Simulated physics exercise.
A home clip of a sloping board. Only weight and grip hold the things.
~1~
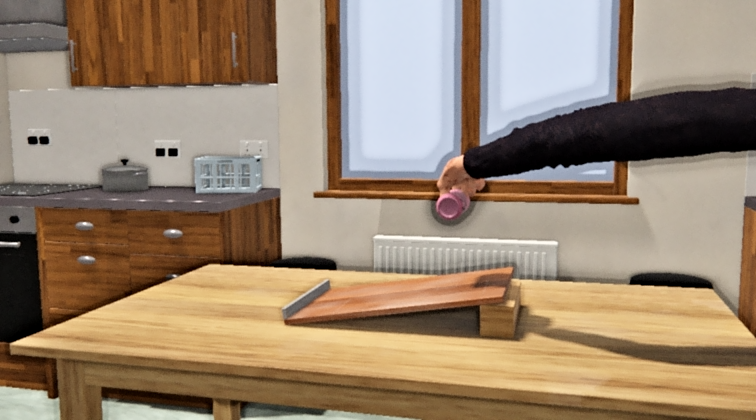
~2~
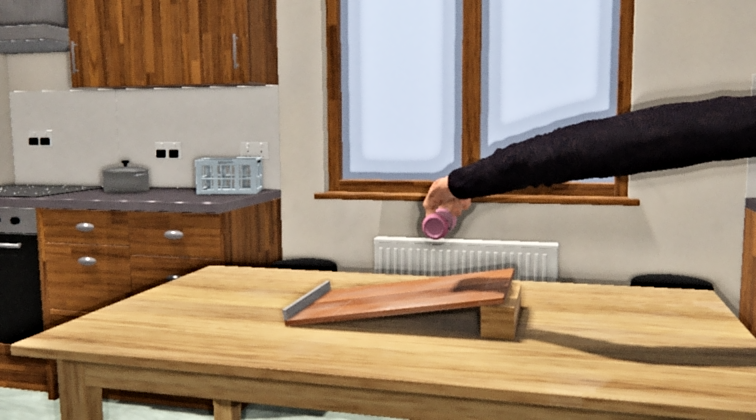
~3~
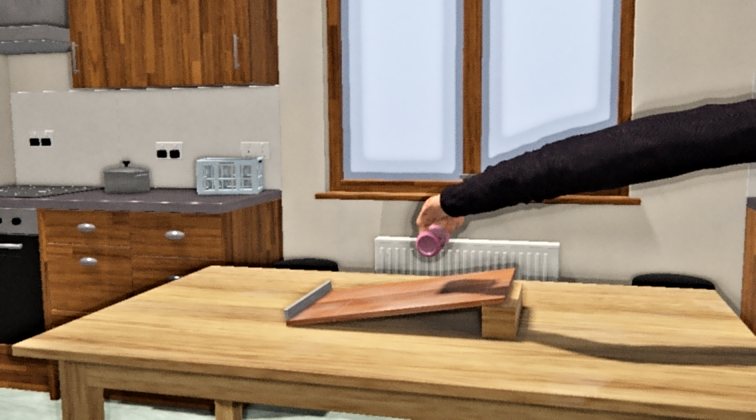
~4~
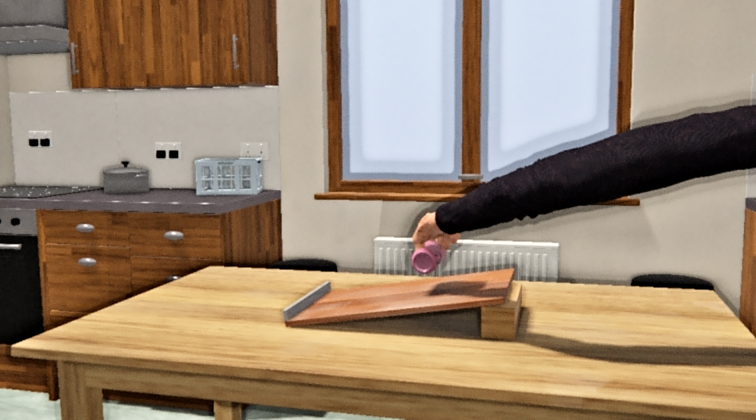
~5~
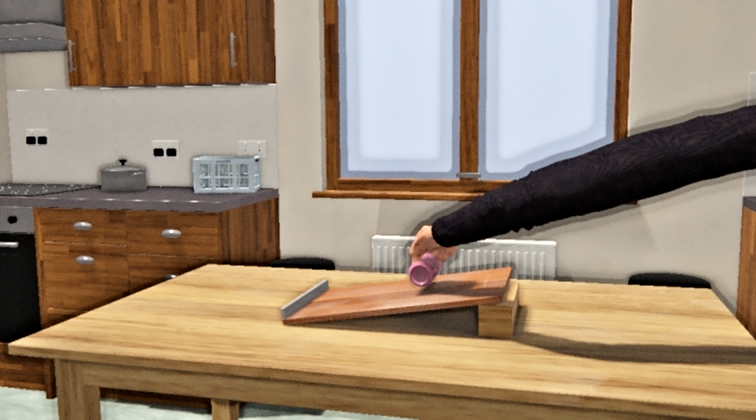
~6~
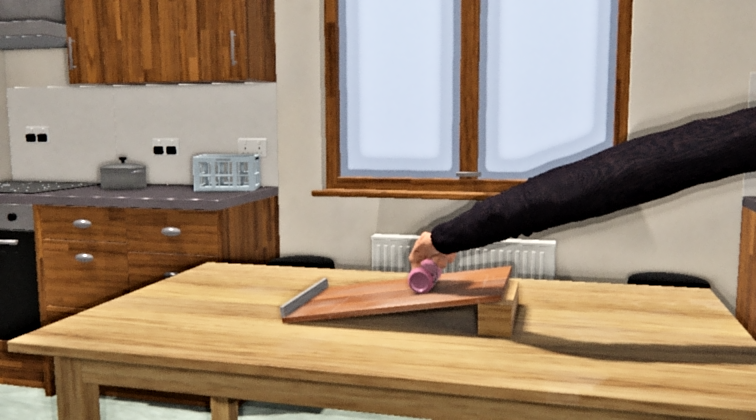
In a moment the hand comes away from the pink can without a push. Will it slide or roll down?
It runs down the board.
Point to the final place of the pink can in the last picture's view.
Around (318, 288).
Then, 0.50 s on from there, pink can shifted about its own width near (395, 279).
Then, 0.70 s on from there, pink can shifted well along near (357, 283).
Then, 0.90 s on from there, pink can shifted well along near (319, 285).
In the end, moved from the start, pink can. At the end, from the last picture's camera, pink can near (318, 288). The pink can goes downhill.
